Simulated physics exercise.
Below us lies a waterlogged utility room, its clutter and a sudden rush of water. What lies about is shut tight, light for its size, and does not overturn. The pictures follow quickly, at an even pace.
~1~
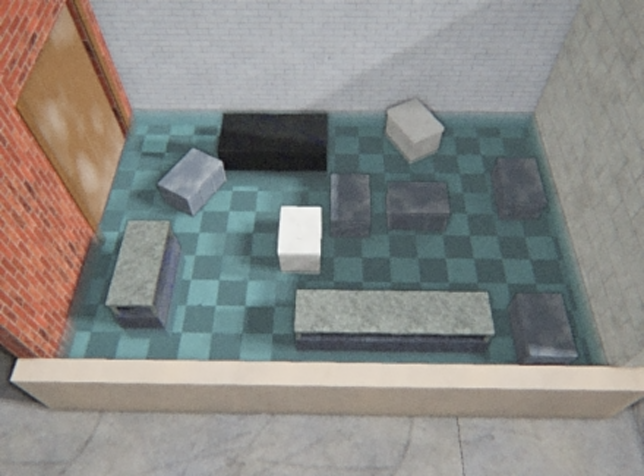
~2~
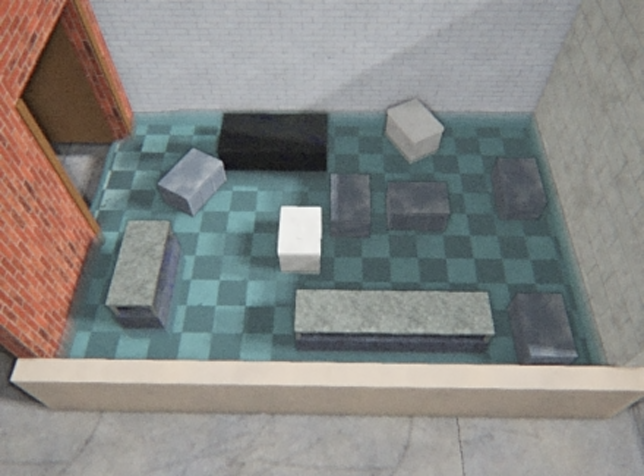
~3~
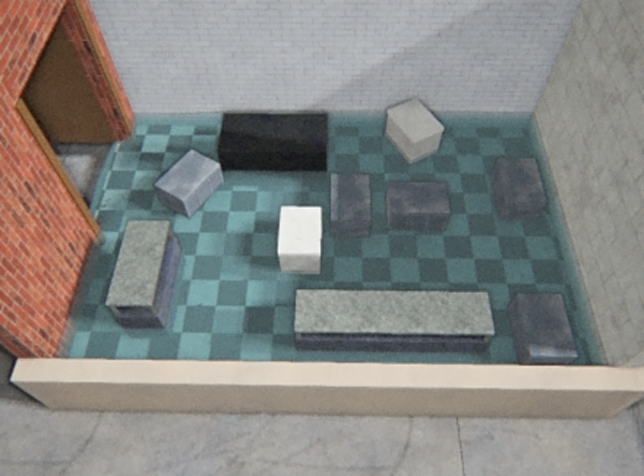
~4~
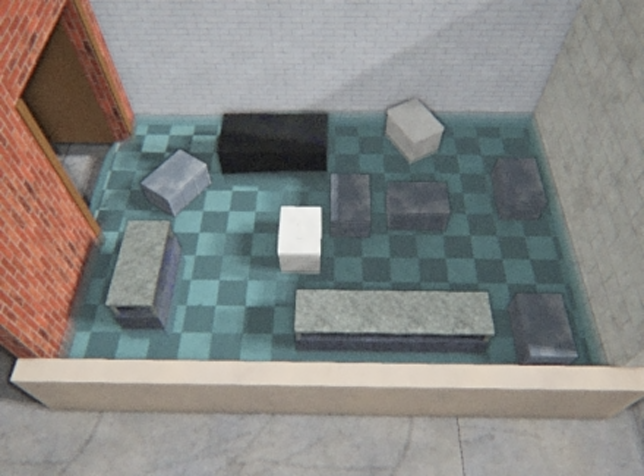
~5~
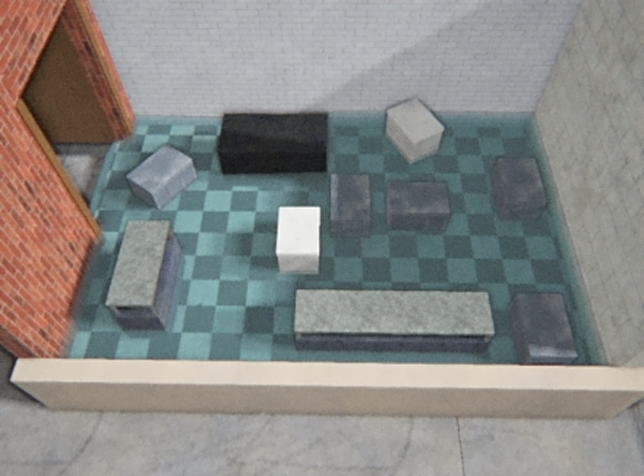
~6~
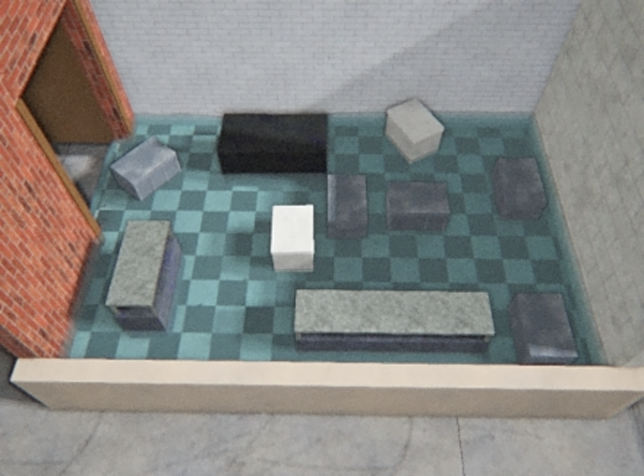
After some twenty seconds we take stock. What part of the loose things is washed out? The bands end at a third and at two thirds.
That comes to between one and two thirds.
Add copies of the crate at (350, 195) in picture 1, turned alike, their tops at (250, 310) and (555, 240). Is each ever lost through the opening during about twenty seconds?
One after the other: Inside, left behind.
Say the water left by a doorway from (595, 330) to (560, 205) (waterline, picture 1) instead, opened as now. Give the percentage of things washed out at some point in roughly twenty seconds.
Close to 90 %.
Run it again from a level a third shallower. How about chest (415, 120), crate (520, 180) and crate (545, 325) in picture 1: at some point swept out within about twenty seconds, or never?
In turn: Still in, stays, kept in.
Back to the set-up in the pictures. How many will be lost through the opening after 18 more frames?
It comes to 3.
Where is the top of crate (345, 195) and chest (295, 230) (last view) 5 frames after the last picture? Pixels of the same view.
Near (287, 198) and (228, 214).
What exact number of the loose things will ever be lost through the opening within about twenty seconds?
That makes 4.
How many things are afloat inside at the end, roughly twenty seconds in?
That makes 3.
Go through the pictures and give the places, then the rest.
In the first frame, a crate at (190, 173) floats; a chest at (300, 229), afloat; 0 of 7 have shifted.
In the second frame, a crate at (190, 173) floats; a chest at (300, 229) floats; 0 of 7 have shifted.
In the third frame, a crate at (187, 174) floats, close to its start; a chest at (300, 229) floats; 0 of 7 have shifted.
In the fourth frame, a crate at (174, 174) floats, close to its start; a chest at (300, 229), afloat; 1 of 7 have shifted.
In the fifth frame, a crate at (159, 168), afloat, a stride from its start; a chest at (298, 230) floats; 1 of 7 have shifted.
In the sixth frame, a crate at (143, 159), afloat, a stride from its start; a chest at (293, 228), afloat, close to its start; 2 of 7 have shifted.
A moment on, 1 of 7 are out; 6 afloat.
Next, 3 of 7 are out; 4 afloat.
Later, 4 of 7 are out; 3 afloat.
In the end, 4 of 7 are out; 3 afloat.
